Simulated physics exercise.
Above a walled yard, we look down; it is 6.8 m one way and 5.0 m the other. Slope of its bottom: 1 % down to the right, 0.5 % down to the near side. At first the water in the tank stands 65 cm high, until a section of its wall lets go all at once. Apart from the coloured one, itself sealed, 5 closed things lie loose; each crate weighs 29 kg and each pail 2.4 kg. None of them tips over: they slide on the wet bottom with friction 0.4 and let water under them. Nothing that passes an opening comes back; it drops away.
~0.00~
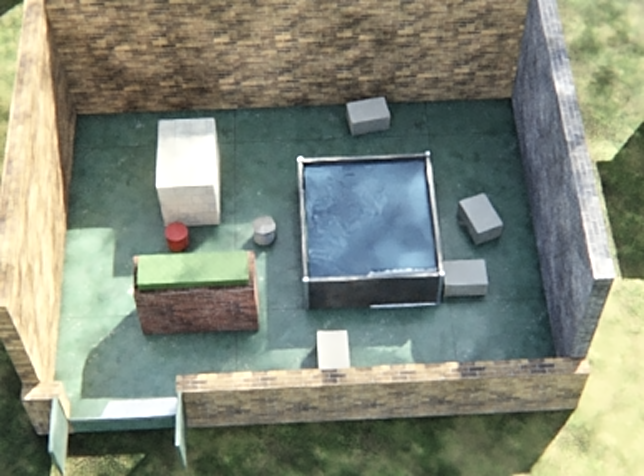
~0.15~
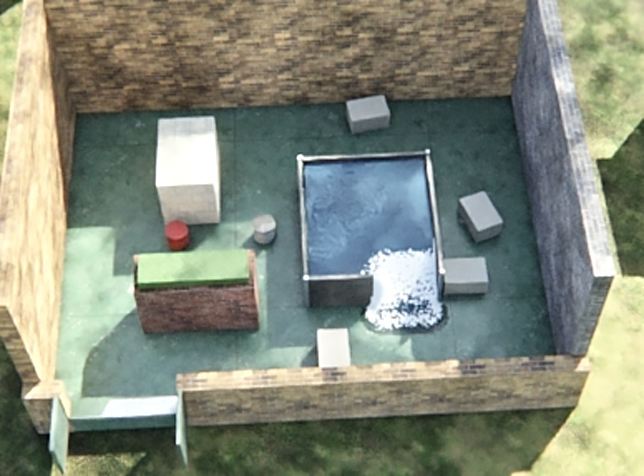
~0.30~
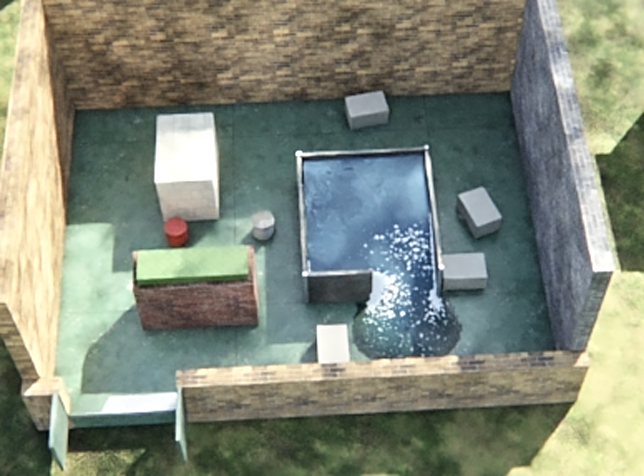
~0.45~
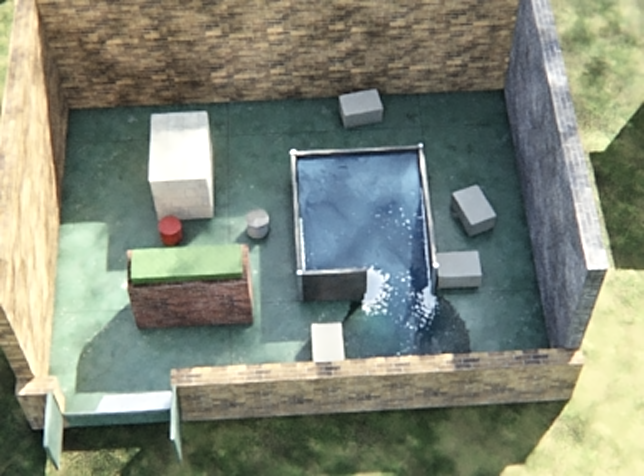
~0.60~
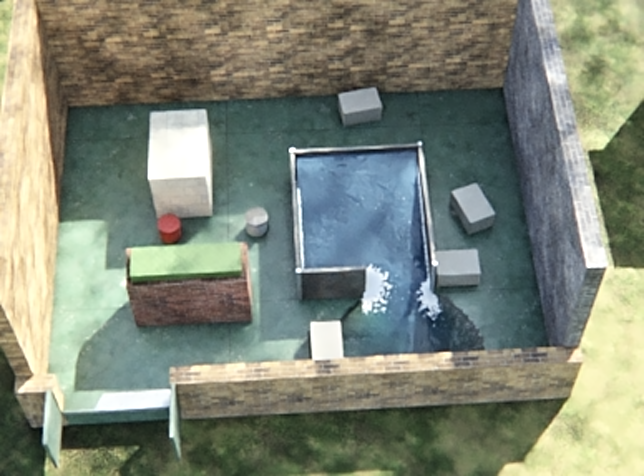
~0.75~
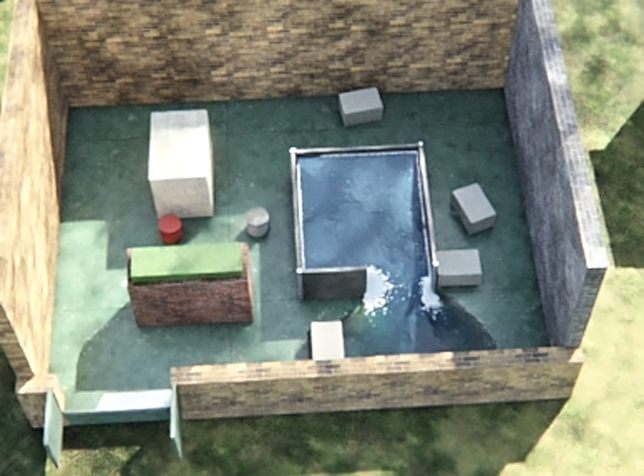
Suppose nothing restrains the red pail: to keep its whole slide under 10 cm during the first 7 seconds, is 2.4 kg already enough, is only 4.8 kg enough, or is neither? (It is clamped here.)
Going by this, the heavier pick is required.
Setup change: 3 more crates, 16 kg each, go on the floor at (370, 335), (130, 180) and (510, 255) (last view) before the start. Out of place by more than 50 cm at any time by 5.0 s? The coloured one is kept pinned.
Taking them one by one: Above the mark; below the mark; above the mark.
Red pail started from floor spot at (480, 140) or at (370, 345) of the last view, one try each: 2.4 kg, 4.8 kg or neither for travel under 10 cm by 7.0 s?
One by one: No mass suffices; no mass suffices.
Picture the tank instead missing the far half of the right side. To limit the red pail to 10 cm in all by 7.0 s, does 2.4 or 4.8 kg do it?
Under that change, the first option suffices.
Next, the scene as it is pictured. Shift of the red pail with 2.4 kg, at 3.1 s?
Shift: About 0 cm.
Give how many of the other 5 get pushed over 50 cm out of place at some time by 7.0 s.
The tally stands at 2.
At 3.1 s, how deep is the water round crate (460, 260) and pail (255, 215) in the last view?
4 and 0 cm.
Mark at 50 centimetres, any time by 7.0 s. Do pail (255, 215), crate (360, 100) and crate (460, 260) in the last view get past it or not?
Shift vs threshold, in turn: Stays inside / stays inside / stays inside.
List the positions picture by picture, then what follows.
In the first frame, the red pail at (176, 231) rests on the ground; 3.4 m2 under water; 0 of 6 have shifted.
In the second frame, the red pail at (176, 230) rests on the ground; water covers 4.0 m2; 0 of 6 have shifted.
In the third frame, the red pail at (175, 226) rests on the ground; water covers 4.7 m2; 0 of 6 have shifted.
In the fourth frame, the red pail at (169, 225), on the bottom; 5.4 m2 under water; 0 of 6 have shifted.
In the fifth frame, the red pail at (168, 223) rests on the ground; water covers 5.7 m2; 0 of 6 have shifted.
In the sixth frame, the red pail at (169, 223) rests on the ground; 5.9 m2 under water; 0 of 6 have shifted.
After 1.4 s the red pail would be 0 cm from its start with 2.4 kg and 0 cm from its start with 4.8 kg; 0 cm of water round it then.
After 3.1 s the red pail would be 0 cm from its start with 2.4 kg and 0 cm from its start with 4.8 kg; 0 cm of water round it then.
After 4.9 s the red pail would be 0 cm from its start with 2.4 kg and 0 cm from its start with 4.8 kg; 1 cm of water round it then.
After 7.0 s the red pail would be 29 cm from its start with 2.4 kg and 0 cm from its start with 4.8 kg; 2 cm of water round it then.
